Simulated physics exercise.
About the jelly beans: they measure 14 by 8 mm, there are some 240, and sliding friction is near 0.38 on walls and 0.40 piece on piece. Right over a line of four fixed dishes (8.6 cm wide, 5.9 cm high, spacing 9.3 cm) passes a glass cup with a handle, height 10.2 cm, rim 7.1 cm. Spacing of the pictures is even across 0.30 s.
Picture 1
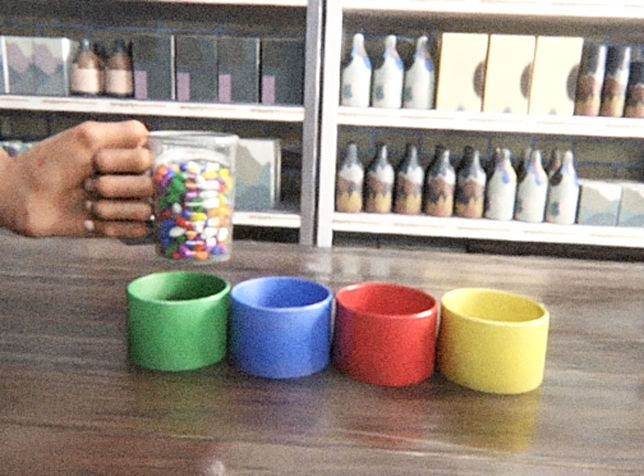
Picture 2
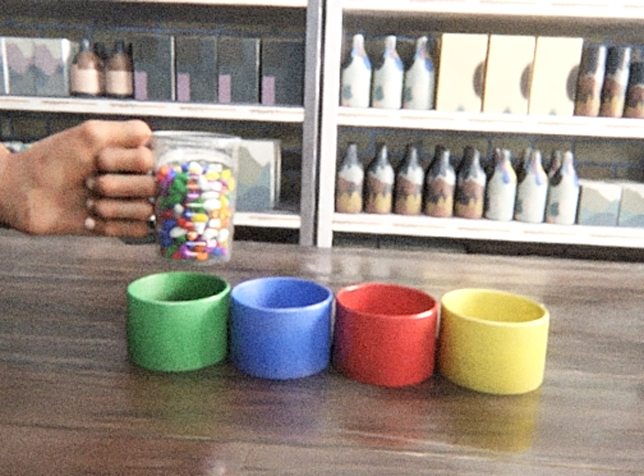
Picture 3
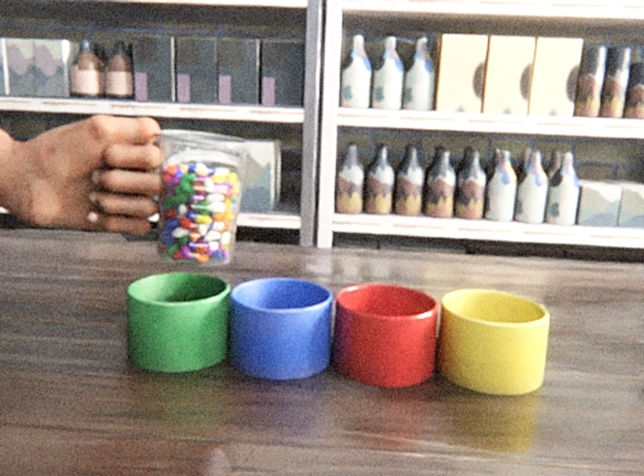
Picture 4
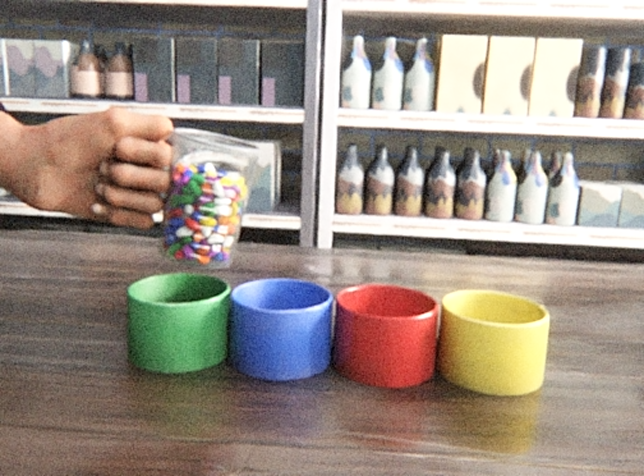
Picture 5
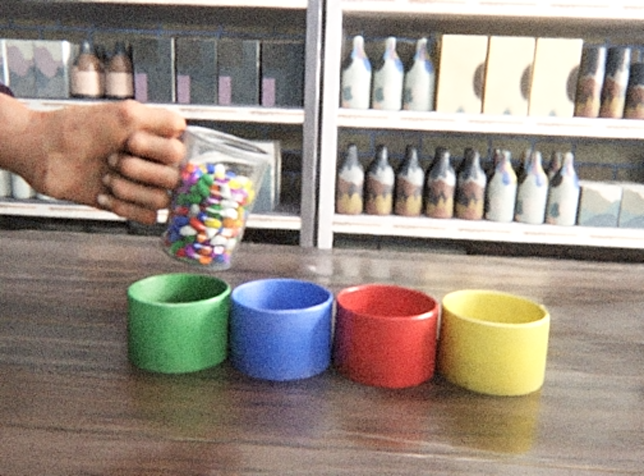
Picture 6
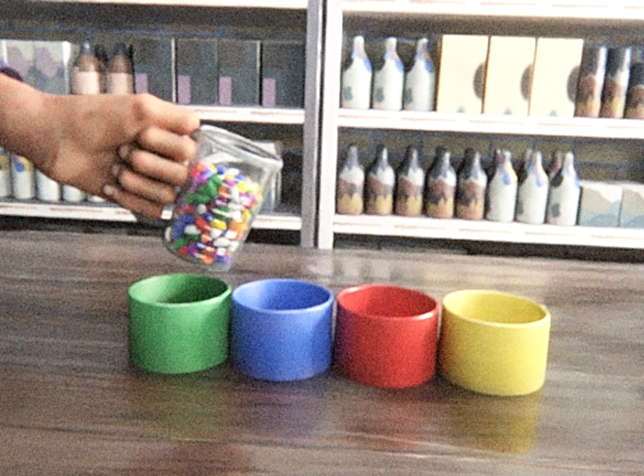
A hand tilts a glass cup of colorful jelly beans rightward above four colored dishes.
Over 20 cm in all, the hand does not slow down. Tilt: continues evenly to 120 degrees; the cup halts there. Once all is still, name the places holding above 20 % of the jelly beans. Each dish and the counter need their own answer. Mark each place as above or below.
Marks: Red above, blue below, green below, yellow below, counter below.
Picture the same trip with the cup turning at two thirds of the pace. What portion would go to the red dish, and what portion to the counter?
Shares - red: 0, counter: 10.
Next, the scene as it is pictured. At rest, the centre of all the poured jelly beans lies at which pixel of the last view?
About (398, 339).
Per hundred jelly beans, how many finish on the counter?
I'd put it near 10 per cent.
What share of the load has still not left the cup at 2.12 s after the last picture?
Around 0 in a hundred.
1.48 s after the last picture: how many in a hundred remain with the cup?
Some 0 per cent of the load.
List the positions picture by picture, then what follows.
In the first picture, cup at (193, 196), tilt 0 degrees, lip at (234, 138), moved 0.0 cm; middle of the pieces at (198, 210); green dish at (179, 287); blue dish at (282, 293); red dish at (387, 299); yellow dish at (494, 306).
In the second picture, cup at (195, 197), tilt 1 degrees, lip at (237, 140), moved 0.1 cm; middle of the pieces at (199, 211).
In the third picture, cup at (200, 198), tilt 5 degrees, lip at (246, 144), moved 0.5 cm; middle of the pieces at (203, 212).
In the fourth picture, cup at (206, 199), tilt 11 degrees, lip at (258, 150), moved 1.1 cm; middle of the pieces at (208, 213).
In the fifth picture, cup at (212, 199), tilt 16 degrees, lip at (269, 157), moved 1.6 cm; middle of the pieces at (213, 213).
In the sixth picture, cup at (219, 200), tilt 22 degrees, lip at (280, 163), moved 2.2 cm; middle of the pieces at (218, 214); green dish at (180, 289); blue dish at (283, 295); red dish at (388, 301); yellow dish at (495, 308).
Then, 0.89 s after the last picture, tilt 105 degrees; cup holds 95 %, red 5 %.
Then, 1.48 s after the last picture, tilt 120 degrees; cup holds 0 %, red 85 %, yellow 5 %.
Then, 2.12 s after the last picture, tilt 120 degrees; cup holds 0 %, red 85 %, yellow 5 %.
In the end, red 85 %, blue 0 %, green 0 %, yellow 5 %, counter 10 %.
